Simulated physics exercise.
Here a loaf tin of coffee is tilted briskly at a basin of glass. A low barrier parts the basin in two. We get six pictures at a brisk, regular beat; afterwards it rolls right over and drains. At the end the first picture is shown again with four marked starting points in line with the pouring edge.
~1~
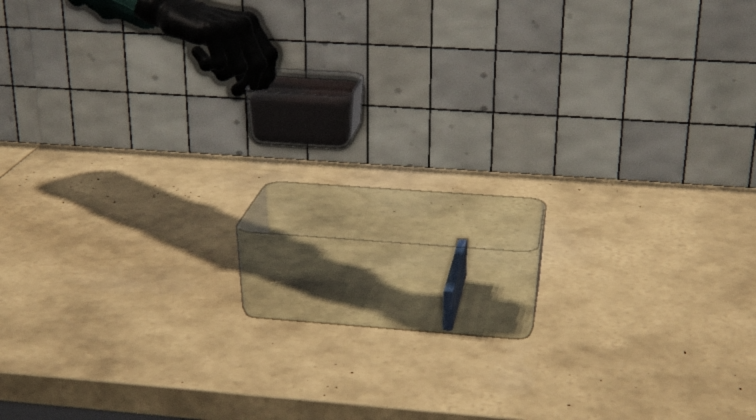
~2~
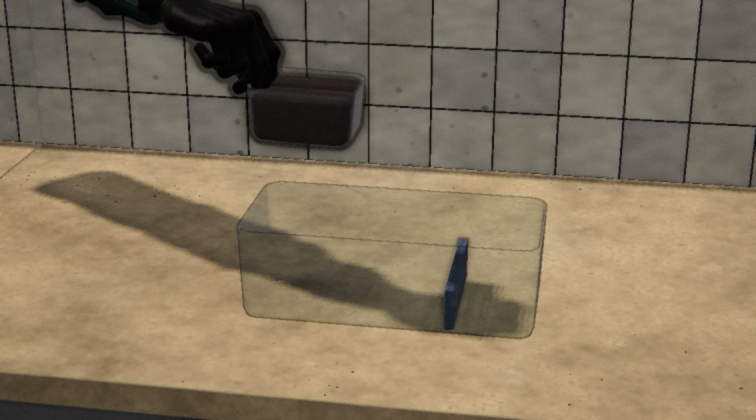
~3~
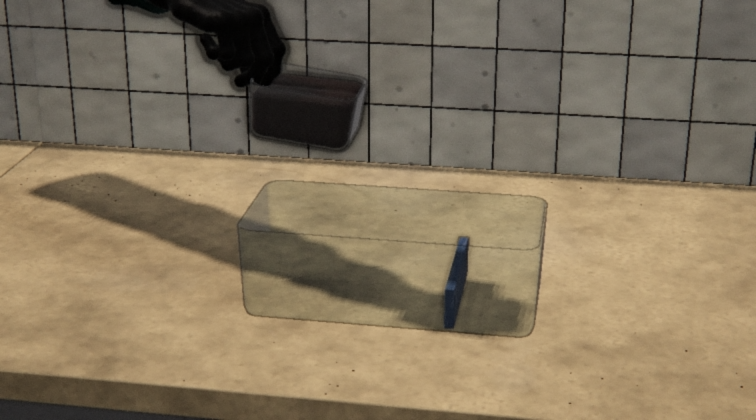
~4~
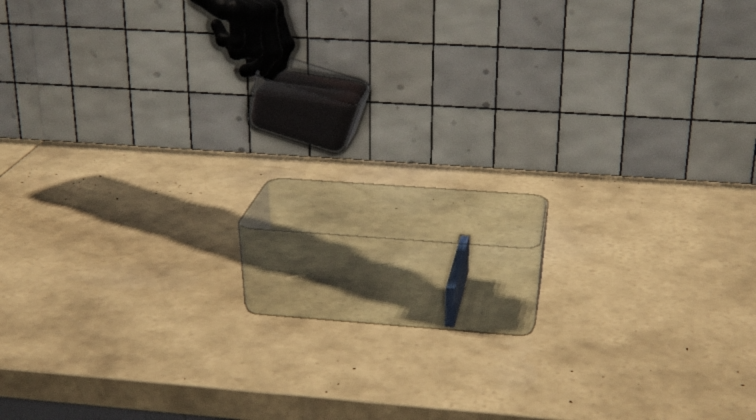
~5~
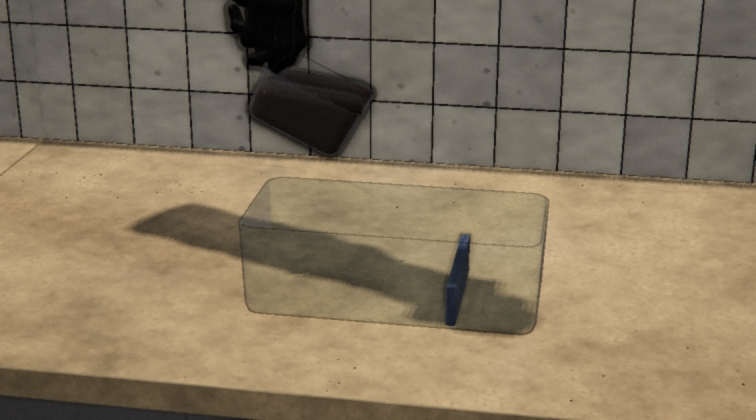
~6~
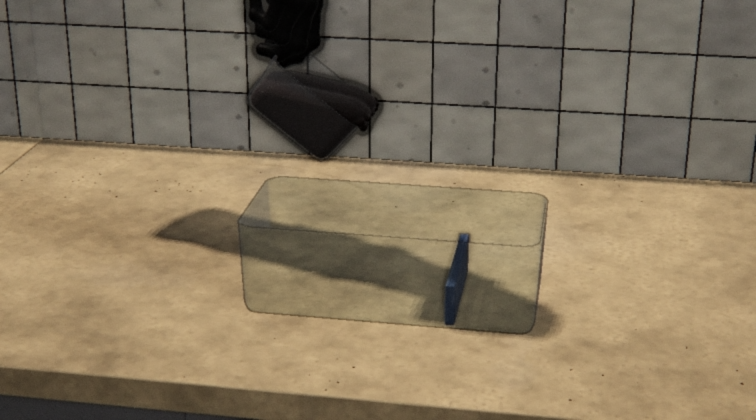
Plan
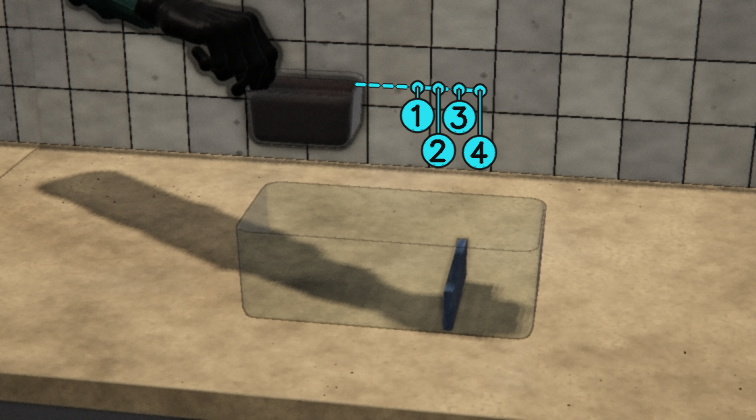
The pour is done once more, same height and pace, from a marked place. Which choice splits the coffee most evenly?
I would pick place 1.
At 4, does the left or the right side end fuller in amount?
More ends on the right.
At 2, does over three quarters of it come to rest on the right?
No.
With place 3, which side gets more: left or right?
The right side.
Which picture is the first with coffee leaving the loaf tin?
Picture 5.
On the marked copy, 1 at (417, 87); 2 at (438, 88); 3 at (459, 89); 4 at (479, 90).
Choosing 1, about 54 % ends left of the wall and 42 % right of it; 4 % is lost outside.
Choosing 2, about 30 % ends left of the wall and 64 % right of it; 6 % is lost outside.
Choosing 3, about 16 % ends left of the wall and 80 % right of it; 4 % is lost outside.
Choosing 4, about 12 % ends left of the wall and 81 % right of it; 7 % is lost outside.
